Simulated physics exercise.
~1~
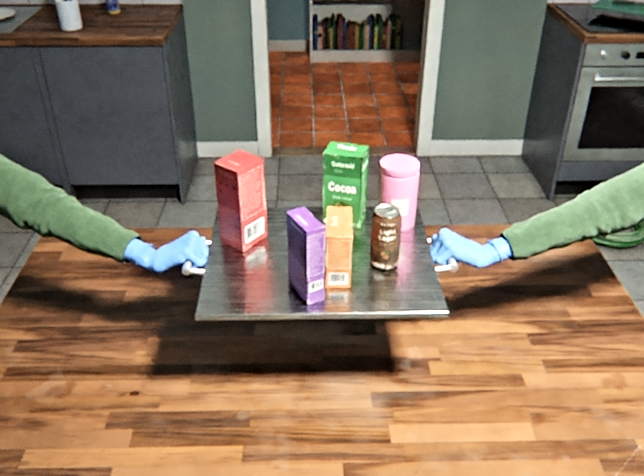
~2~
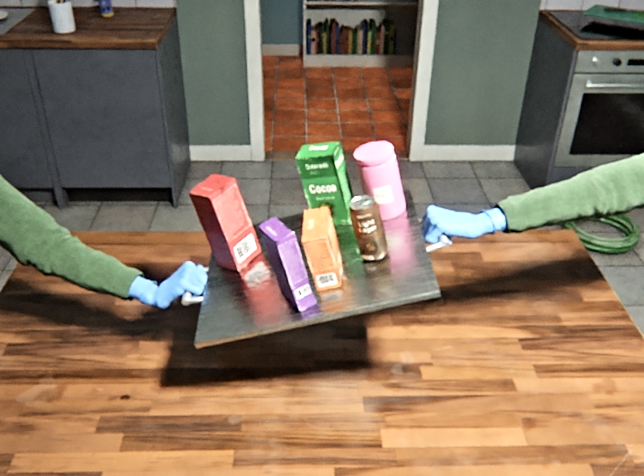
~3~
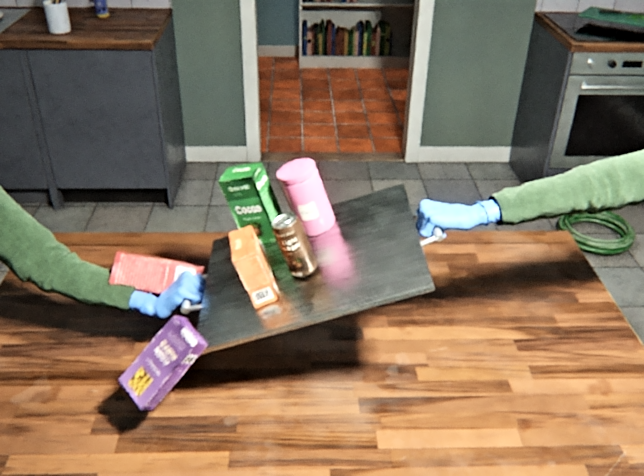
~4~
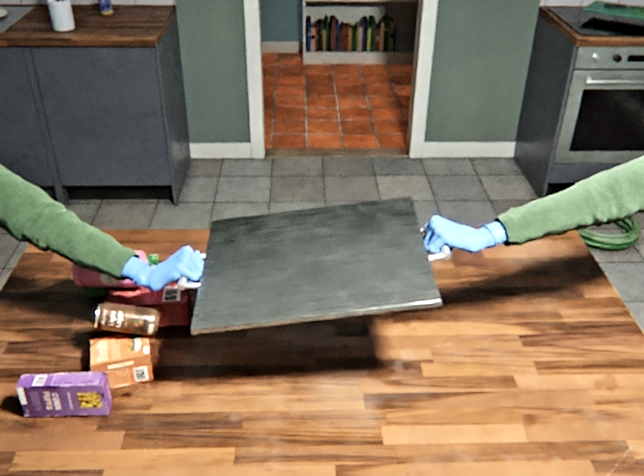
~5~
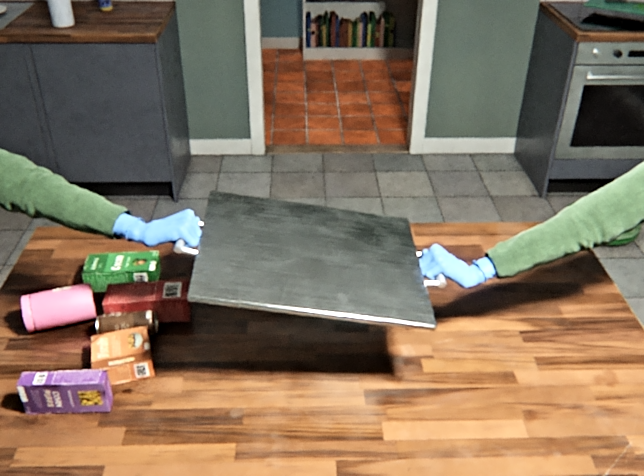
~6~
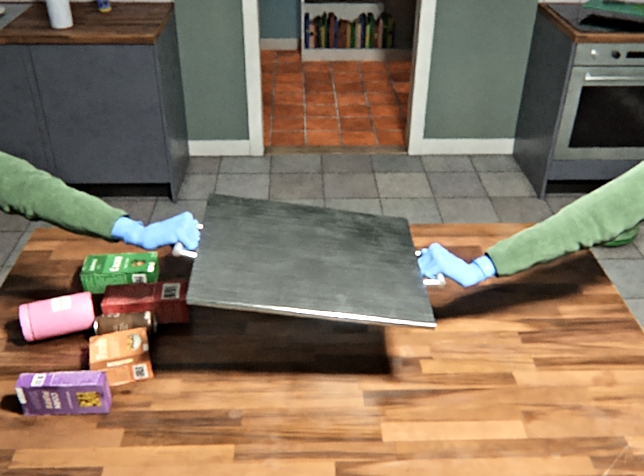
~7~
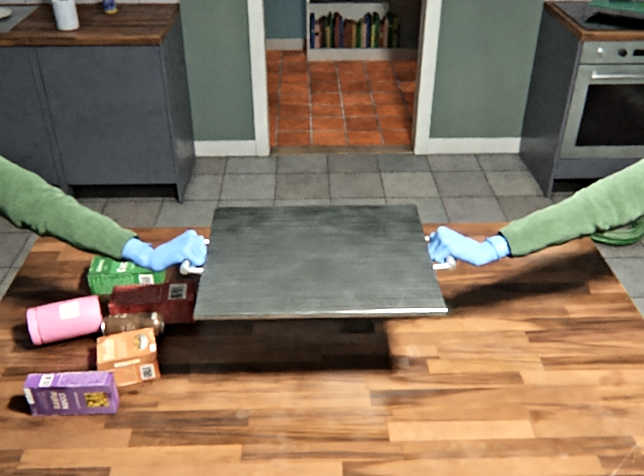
In a kitchen, two blue-gloved hands hold a flat, rimless tray level above a wooden table, with cartons, packets, a brown can and a pink jar standing on it. The left side dips, and everything leans and shifts left. As the tilt steepens, the red carton and the purple packet go over the left edge first. The green carton, orange packet, can and jar follow, leaving the tray bare. The hands then tip it gently the other way and bring it back to level, while all six items lie on their sides on the table at left.
